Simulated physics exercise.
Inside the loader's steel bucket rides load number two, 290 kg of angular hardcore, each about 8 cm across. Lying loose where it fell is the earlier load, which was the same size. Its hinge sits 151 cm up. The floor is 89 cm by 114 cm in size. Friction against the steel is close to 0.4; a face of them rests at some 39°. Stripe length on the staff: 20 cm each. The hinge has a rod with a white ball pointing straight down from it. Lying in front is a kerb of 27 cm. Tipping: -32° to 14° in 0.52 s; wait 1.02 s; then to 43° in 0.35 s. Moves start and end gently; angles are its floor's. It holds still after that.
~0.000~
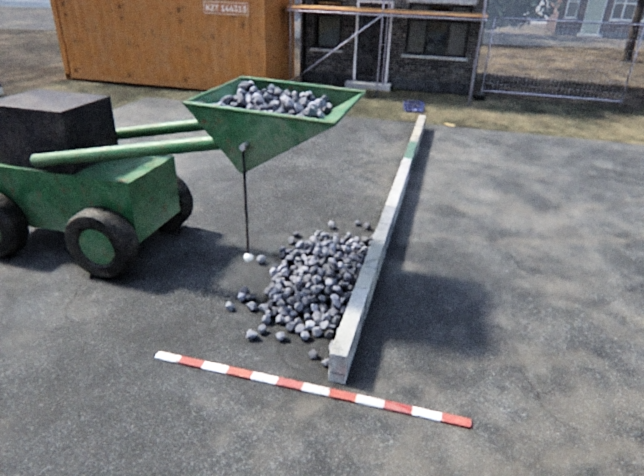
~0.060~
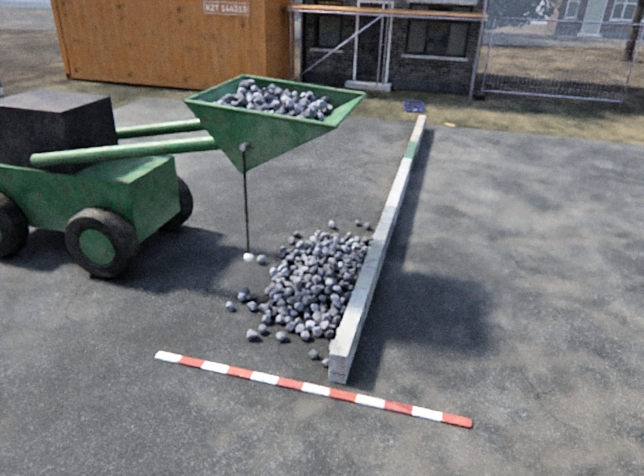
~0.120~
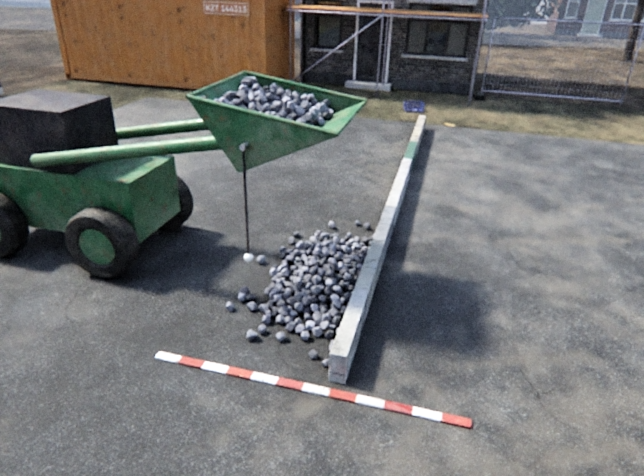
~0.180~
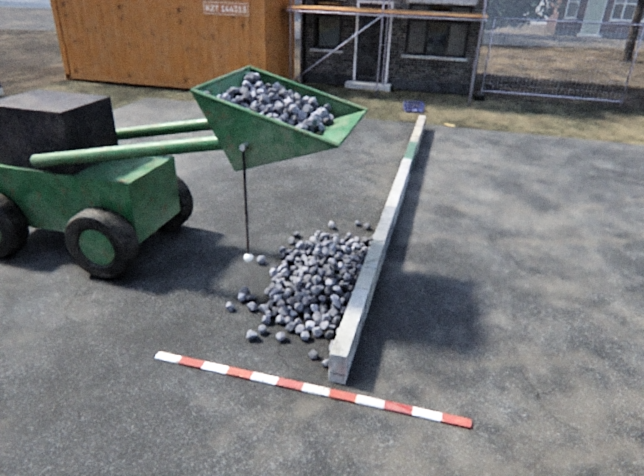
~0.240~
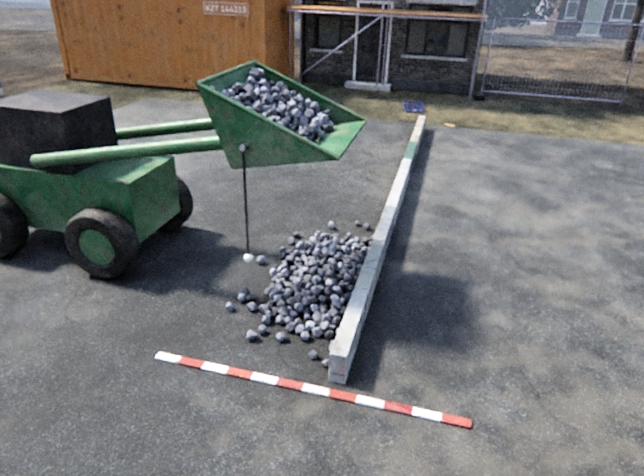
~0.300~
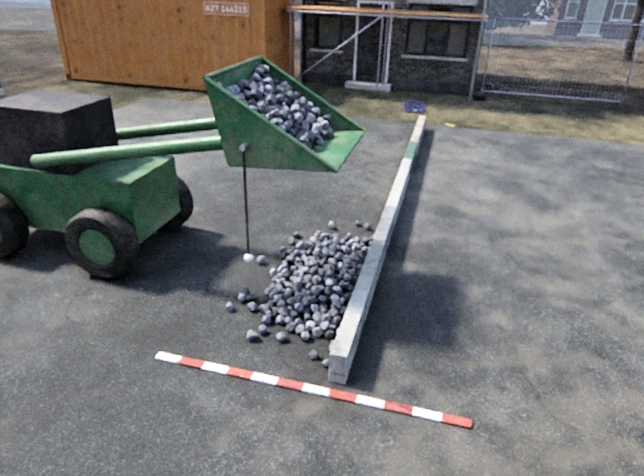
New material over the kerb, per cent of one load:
19 per cent.
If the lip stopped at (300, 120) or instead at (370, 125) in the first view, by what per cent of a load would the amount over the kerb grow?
About 0 per cent for the first, 80 per cent for the second.
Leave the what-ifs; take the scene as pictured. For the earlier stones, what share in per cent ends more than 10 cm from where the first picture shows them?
I'd put it at about 0 per cent.
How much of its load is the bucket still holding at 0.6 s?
Around 100 per cent of the load is still inside.
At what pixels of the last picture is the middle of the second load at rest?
I'd point to about (352, 264).
After 0.4 s the floor is at 8°; in per cent of one load, 100 in the bucket, 100 on this side of the kerb; the foremost stones are at (360, 274).
After 0.6 s the floor is at 14°; in per cent of one load, 100 in the bucket, 100 on this side of the kerb; the foremost stones are at (360, 274).
After 2.3 s the floor is at 43°; in per cent of one load, 19 in the bucket, 179 on this side of the kerb, 2 over the kerb; the foremost stones are at (395, 288).
After 5.1 s the floor is at 43°; in per cent of one load, 0 in the bucket, 181 on this side of the kerb, 19 over the kerb; the foremost stones are at (482, 292). Net gain over the kerb, 19.
